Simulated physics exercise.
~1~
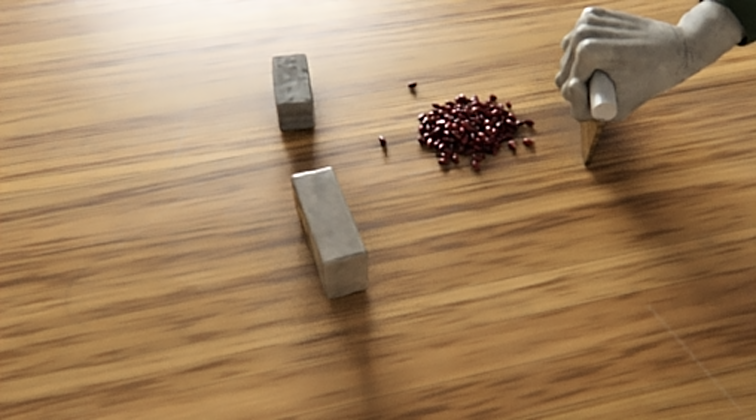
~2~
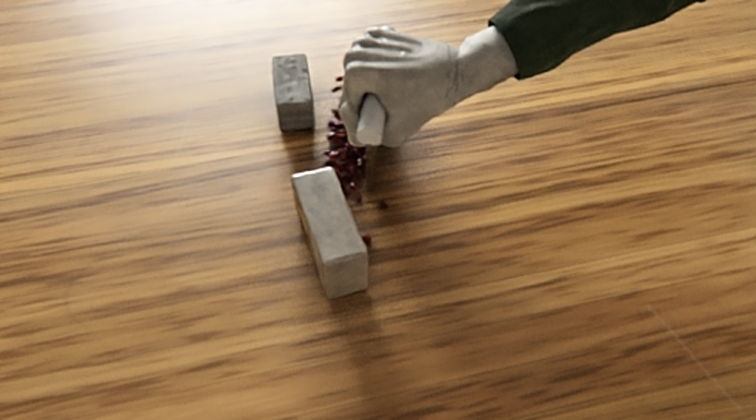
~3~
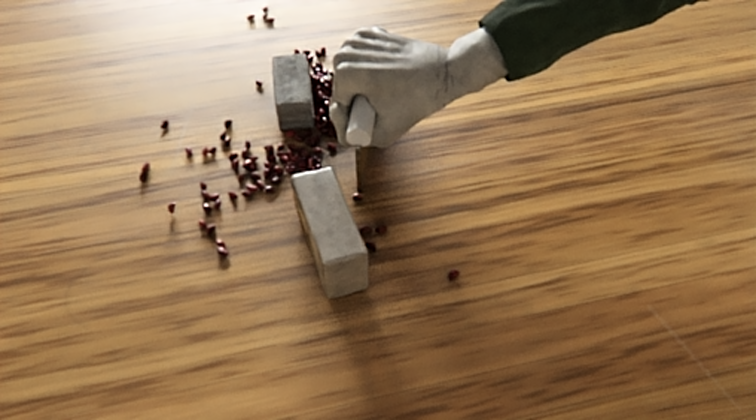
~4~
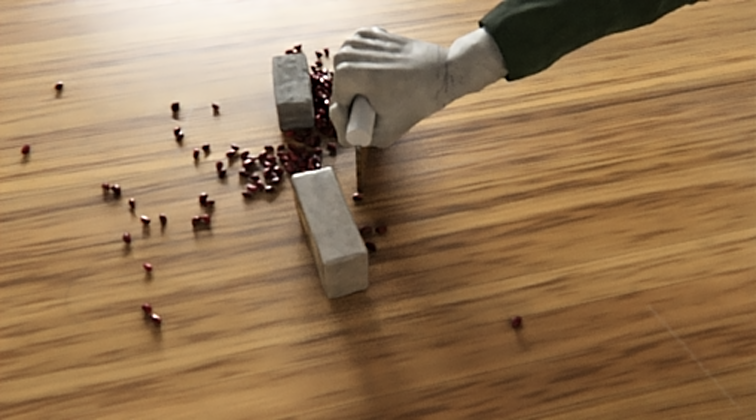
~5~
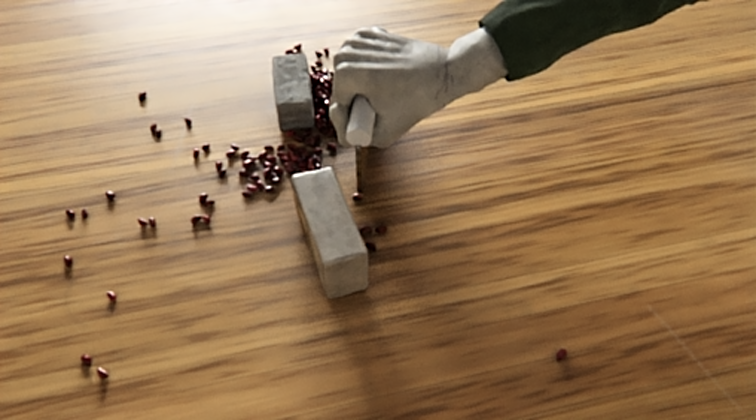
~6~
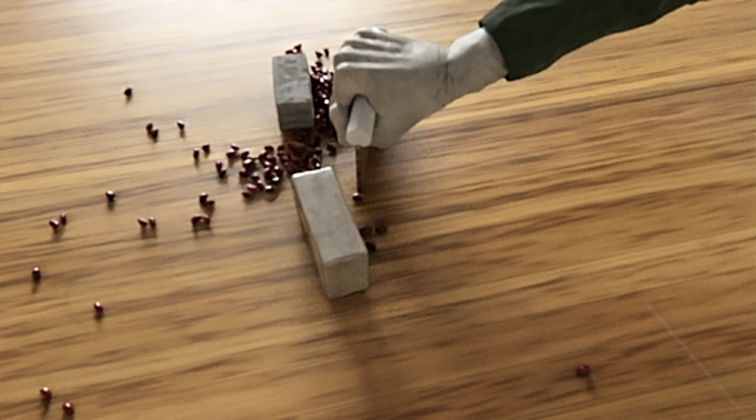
Gloved hand sweeping dark red beans left with a scraper against two grey blocks, some scattering through the gap, many staying behind.
